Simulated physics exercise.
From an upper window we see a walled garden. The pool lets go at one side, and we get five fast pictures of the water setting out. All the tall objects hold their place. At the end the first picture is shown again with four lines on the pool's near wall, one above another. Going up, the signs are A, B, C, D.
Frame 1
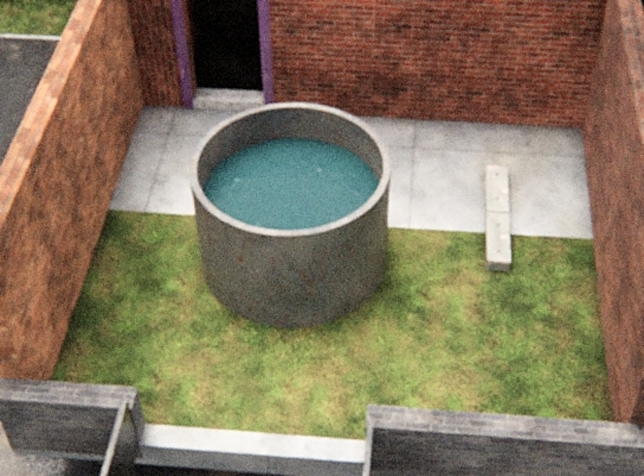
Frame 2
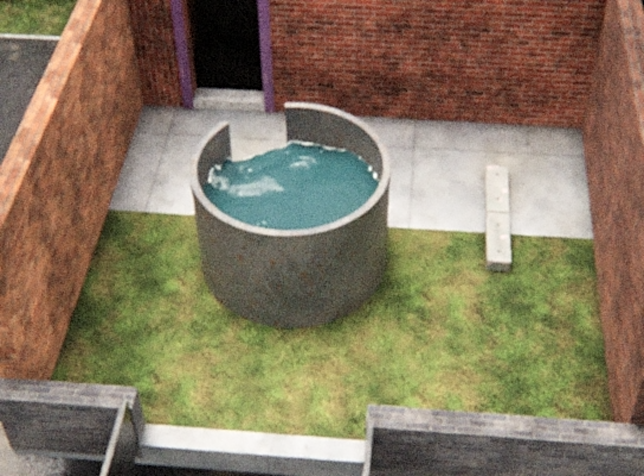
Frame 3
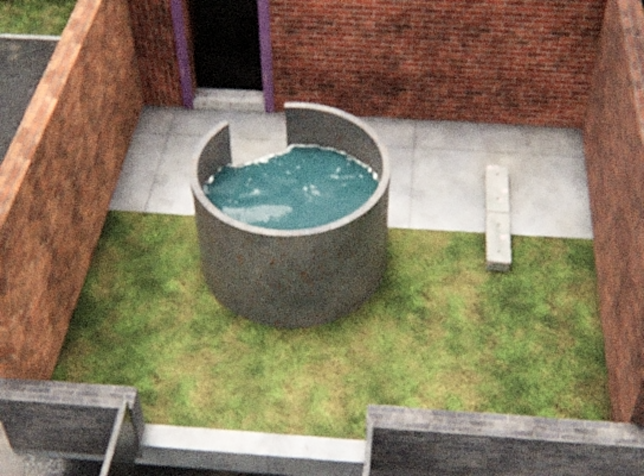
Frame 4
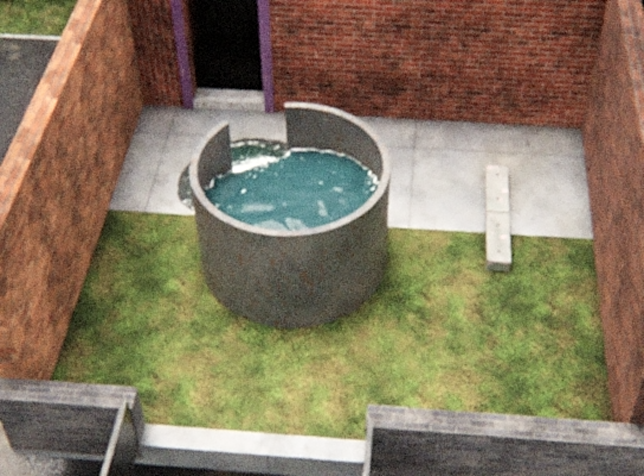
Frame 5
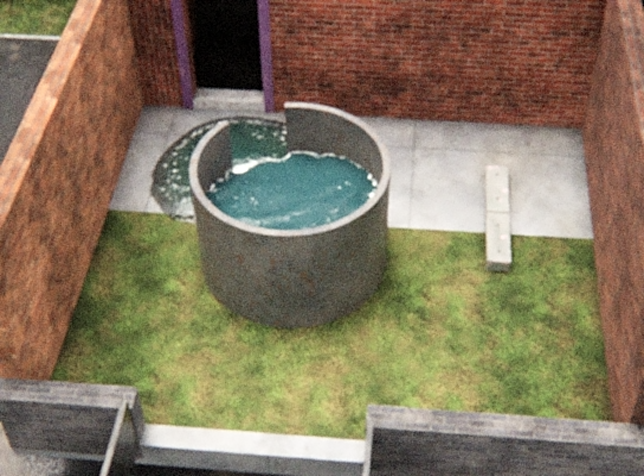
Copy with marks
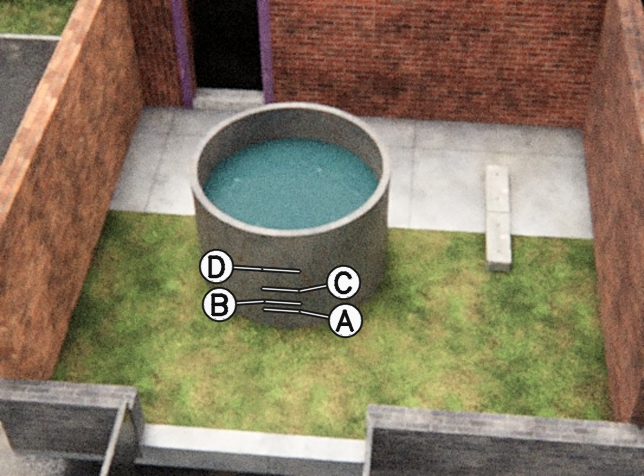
To begin with, still water fills a round grey pool in a walled garden, with a purple-framed doorway behind. A gap appears in the pool's back rim and the water inside churns, then a foamy sheet of water emerges behind it and spreads across the pale paving toward the left and the doorway.
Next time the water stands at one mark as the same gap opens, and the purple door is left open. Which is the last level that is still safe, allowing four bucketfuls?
The limit is B.
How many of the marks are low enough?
Two of the four.
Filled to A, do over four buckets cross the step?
No, not at all.
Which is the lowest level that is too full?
Level C.
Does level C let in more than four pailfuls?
Yes, it does.
In white, A at (282, 310); B at (281, 302); C at (281, 289); D at (280, 270); from the bottom up A, B, C, D.
Choosing A, nothing gets over.
Choosing B, a splash gets over, under a bucket.
Choosing C, about 11 bucketfuls get in.
Choosing D, dozens of bucketfuls pour in.
